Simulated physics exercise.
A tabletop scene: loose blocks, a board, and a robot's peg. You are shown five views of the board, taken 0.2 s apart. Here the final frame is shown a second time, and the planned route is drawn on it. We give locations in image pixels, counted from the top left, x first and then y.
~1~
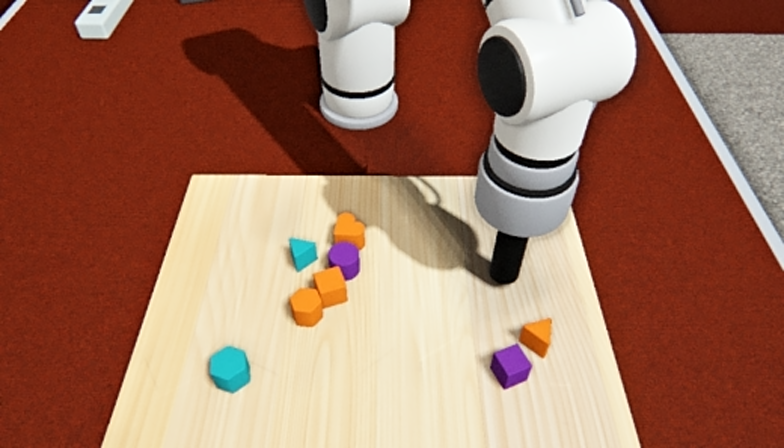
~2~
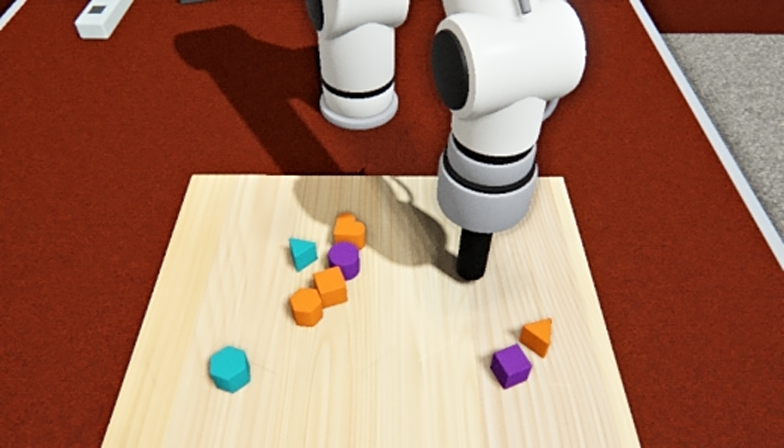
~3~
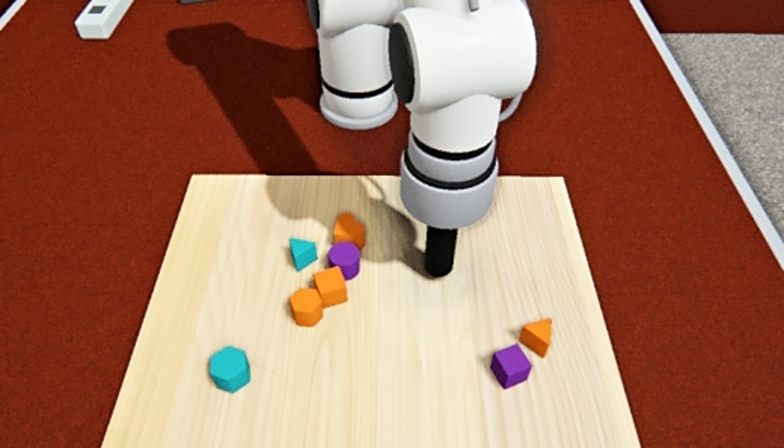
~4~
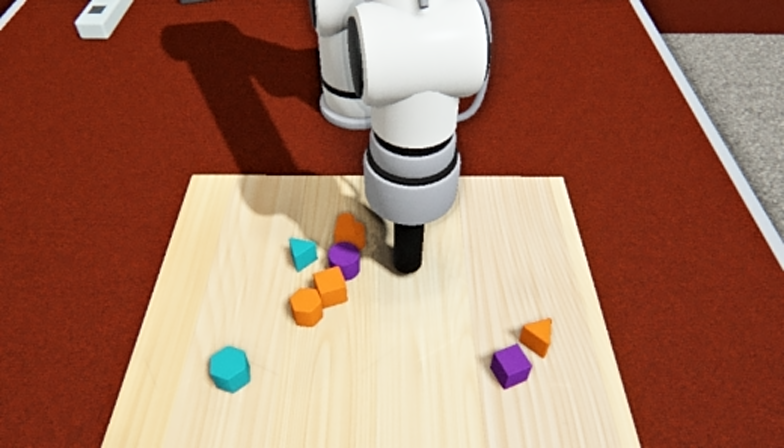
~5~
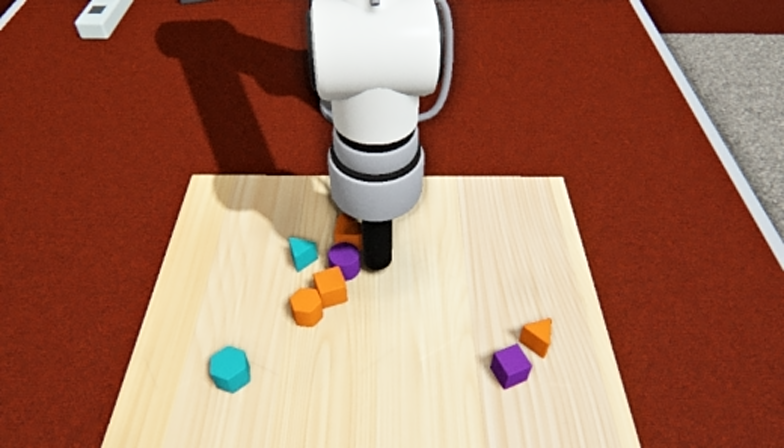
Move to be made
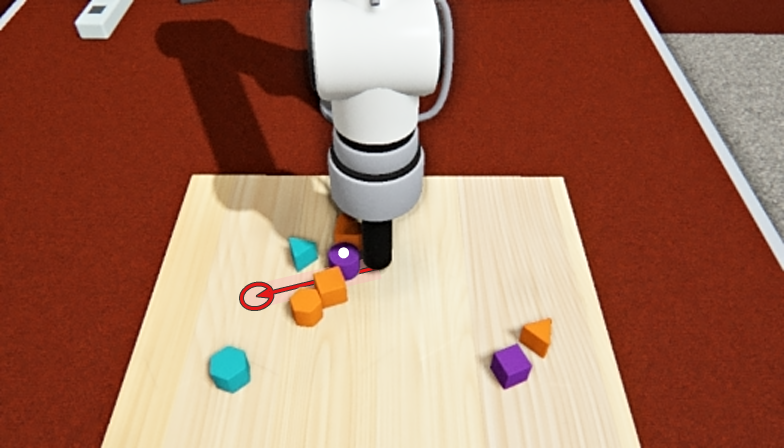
The robot arm moves its black peg left across the wooden table toward the purple circle.
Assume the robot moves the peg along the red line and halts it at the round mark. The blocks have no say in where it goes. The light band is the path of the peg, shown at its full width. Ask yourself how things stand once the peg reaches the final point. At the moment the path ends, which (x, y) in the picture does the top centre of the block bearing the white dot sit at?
By then it is at (266, 252).
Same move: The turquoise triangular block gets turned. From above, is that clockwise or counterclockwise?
It rotates clockwise.
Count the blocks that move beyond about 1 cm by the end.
It should be three or more.
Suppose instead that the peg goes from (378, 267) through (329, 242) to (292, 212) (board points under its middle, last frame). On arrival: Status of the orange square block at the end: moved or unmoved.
That block will keep its spot.
The drawn path runs straight from (378, 267) to (257, 296); the dot is on the purple circle.
What follows on the original path. One third of the way, peg at (337, 269); turquoise triangular block at (290, 242); orange hexagonal block at (302, 303), turned 15° clockwise; orange square block at (324, 284), turned 25° anticlockwise; purple circle at (308, 253).
Two thirds of the way, peg at (296, 278); turquoise triangular block at (278, 233), turned 30° clockwise; orange hexagonal block at (299, 319); orange square block at (306, 292), turned 80° anticlockwise; purple circle at (276, 253).
At the end, peg at (255, 288); turquoise triangular block at (278, 233), turned 35° clockwise; orange hexagonal block at (299, 319); orange square block at (305, 292), turned 85° anticlockwise; purple circle at (266, 252).
